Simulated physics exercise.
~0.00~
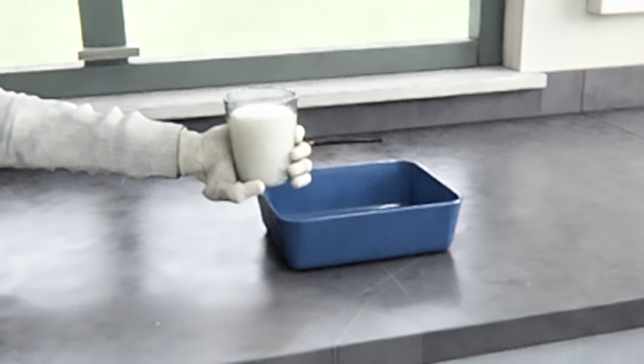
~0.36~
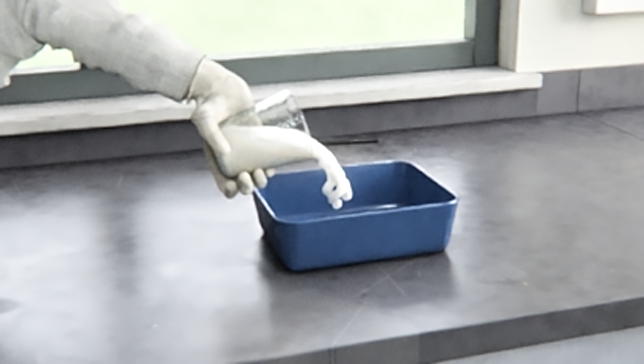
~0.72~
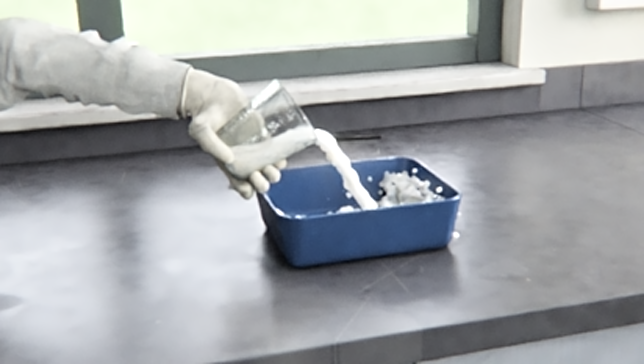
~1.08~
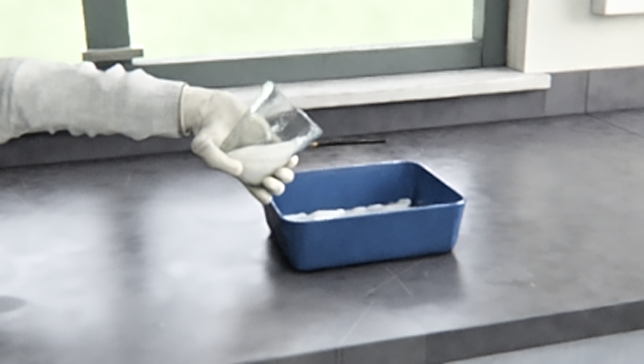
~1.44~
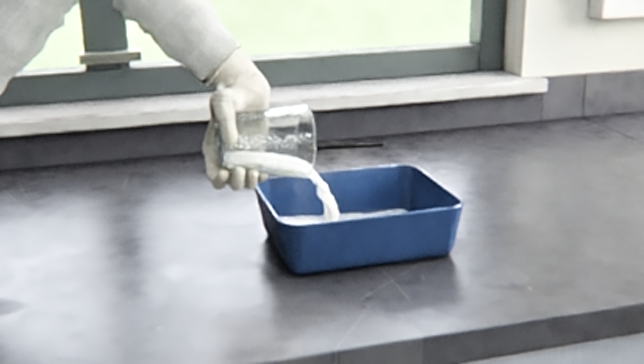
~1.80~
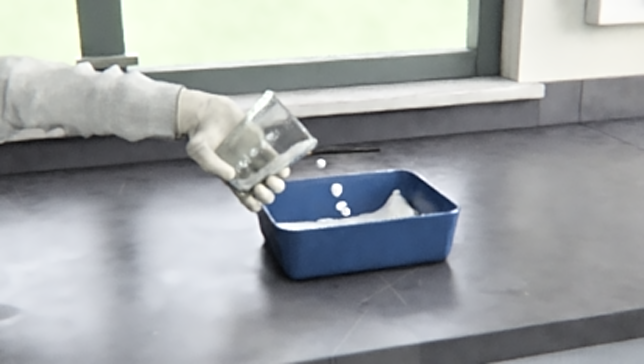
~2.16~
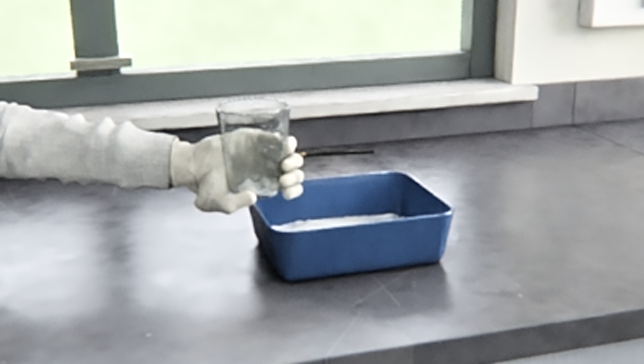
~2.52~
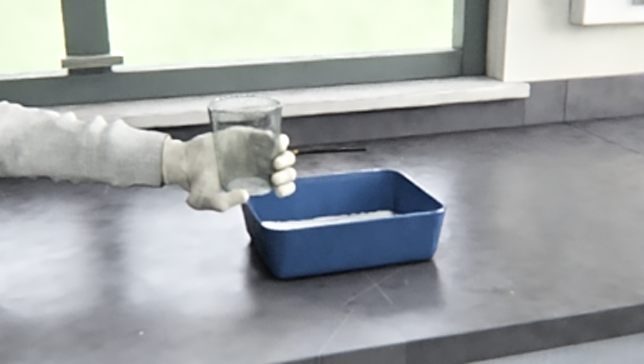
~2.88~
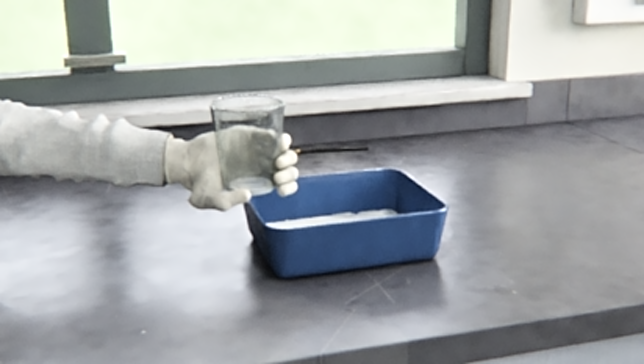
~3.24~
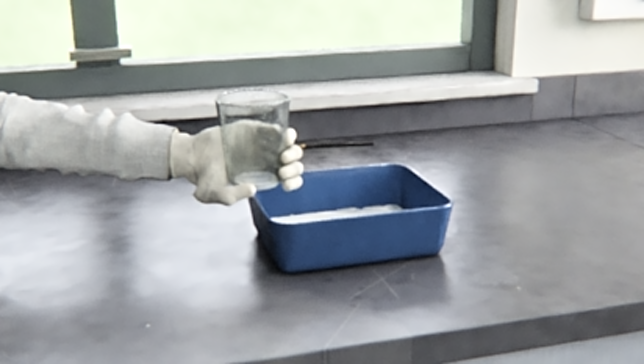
On a dark grey countertop beneath a window, seen from slightly above by a gently swaying camera, a blue oblong dish sits near the centre. A pale gloved hand in a light sleeve reaches in from the left, holding a clear glass of milk beside it. The hand tips the glass steeply and milk streams into the dish, splashing up inside. It eases the glass partly back, then tips it further for a second pour, ending in a few drops. Finally the hand levels the nearly empty glass and holds it still, with white milk lying in the dish.
